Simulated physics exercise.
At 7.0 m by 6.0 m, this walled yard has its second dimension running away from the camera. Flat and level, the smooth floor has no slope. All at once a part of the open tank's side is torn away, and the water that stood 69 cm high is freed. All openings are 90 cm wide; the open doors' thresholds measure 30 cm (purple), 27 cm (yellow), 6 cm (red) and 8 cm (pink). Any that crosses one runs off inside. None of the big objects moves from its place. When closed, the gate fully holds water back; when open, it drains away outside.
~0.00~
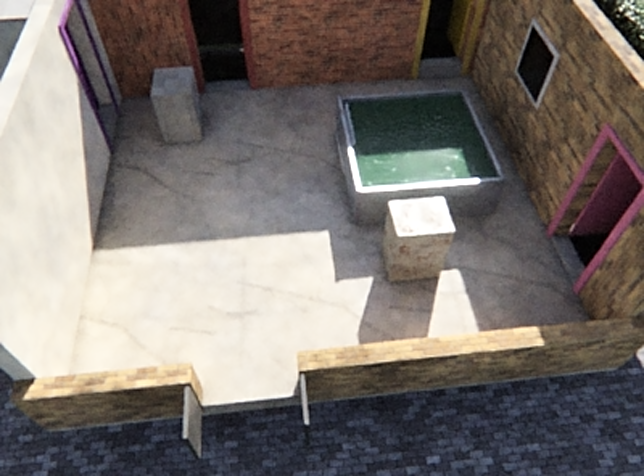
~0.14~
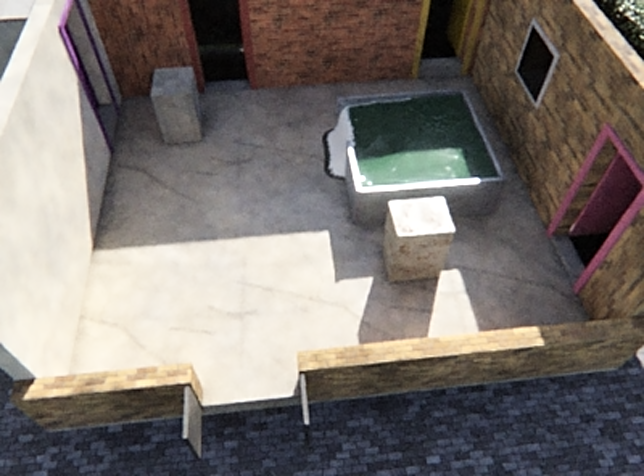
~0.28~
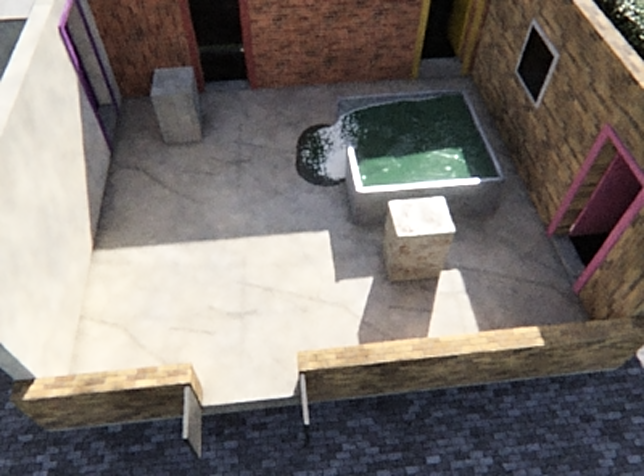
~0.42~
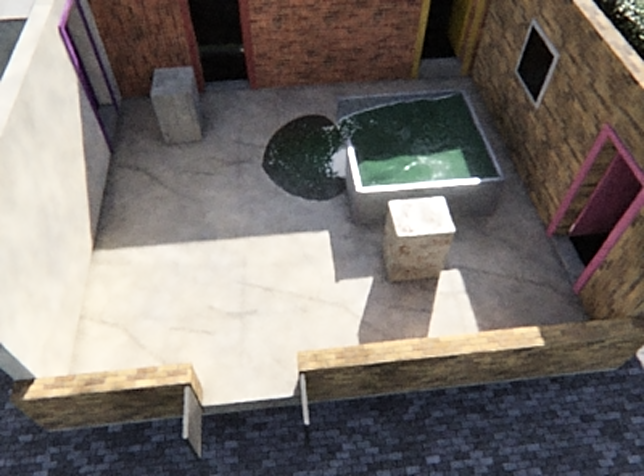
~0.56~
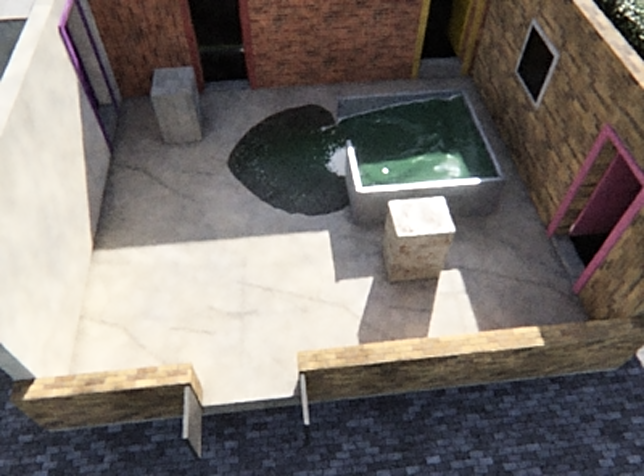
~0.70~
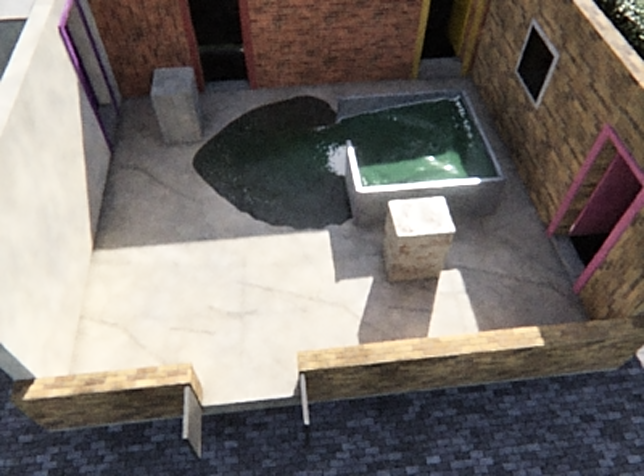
Green water pours from the left side of an open tank and spreads leftward across the yard floor.
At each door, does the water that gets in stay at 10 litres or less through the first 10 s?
Result: Purple door: Fails to top it. Yellow door: Fails to top it. Red door: Tops it. Pink door: Fails to top it.
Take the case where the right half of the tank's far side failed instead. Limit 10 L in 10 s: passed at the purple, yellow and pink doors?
Then it goes purple fine, yellow too high, pink fine.
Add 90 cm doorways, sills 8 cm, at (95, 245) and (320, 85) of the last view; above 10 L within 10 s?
The first doorway goes beyond and the second stays inside.
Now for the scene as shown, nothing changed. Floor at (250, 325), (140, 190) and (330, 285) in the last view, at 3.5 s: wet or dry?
Well, the first is untouched by it, the next drenched, the last untouched by it.
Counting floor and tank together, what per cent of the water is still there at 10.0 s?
Roughly 84 per cent is still there.
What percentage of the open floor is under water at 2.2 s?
Close to 40 in a hundred.
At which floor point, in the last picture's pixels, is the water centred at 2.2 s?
Pixel position near (330, 164).
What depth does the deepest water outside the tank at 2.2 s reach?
Some 34 cm deep.
After 1.4 s water covers 30 % of the floor and is deepest (35 cm) near (329, 150); purple door 5 cm at the sill, 0 L in, yellow door not reached, red door 10 cm at the sill, 0 L in, pink door not reached.
After 2.2 s water covers 40 % of the floor and is deepest (34 cm) near (216, 94); purple door 10 cm at the sill, 0 L in, yellow door not reached, red door 21 cm at the sill, 47 L in, pink door not reached.
After 3.5 s water covers 45 % of the floor and is deepest (28 cm) near (64, 401); purple door 20 cm at the sill, 0 L in, yellow door not reached, red door 17 cm at the sill, 148 L in, pink door not reached.
After 6.0 s water covers 65 % of the floor and is deepest (22 cm) near (67, 387); purple door 15 cm at the sill, 0 L in, yellow door not reached, red door 13 cm at the sill, 256 L in, pink door not reached.
After 10.0 s water covers 95 % of the floor and is deepest (12 cm) near (126, 381); purple door 8 cm at the sill, 0 L in, yellow door 3 cm at the sill, 0 L in, red door 8 cm at the sill, 314 L in, pink door 9 cm at the sill, 1 L in.
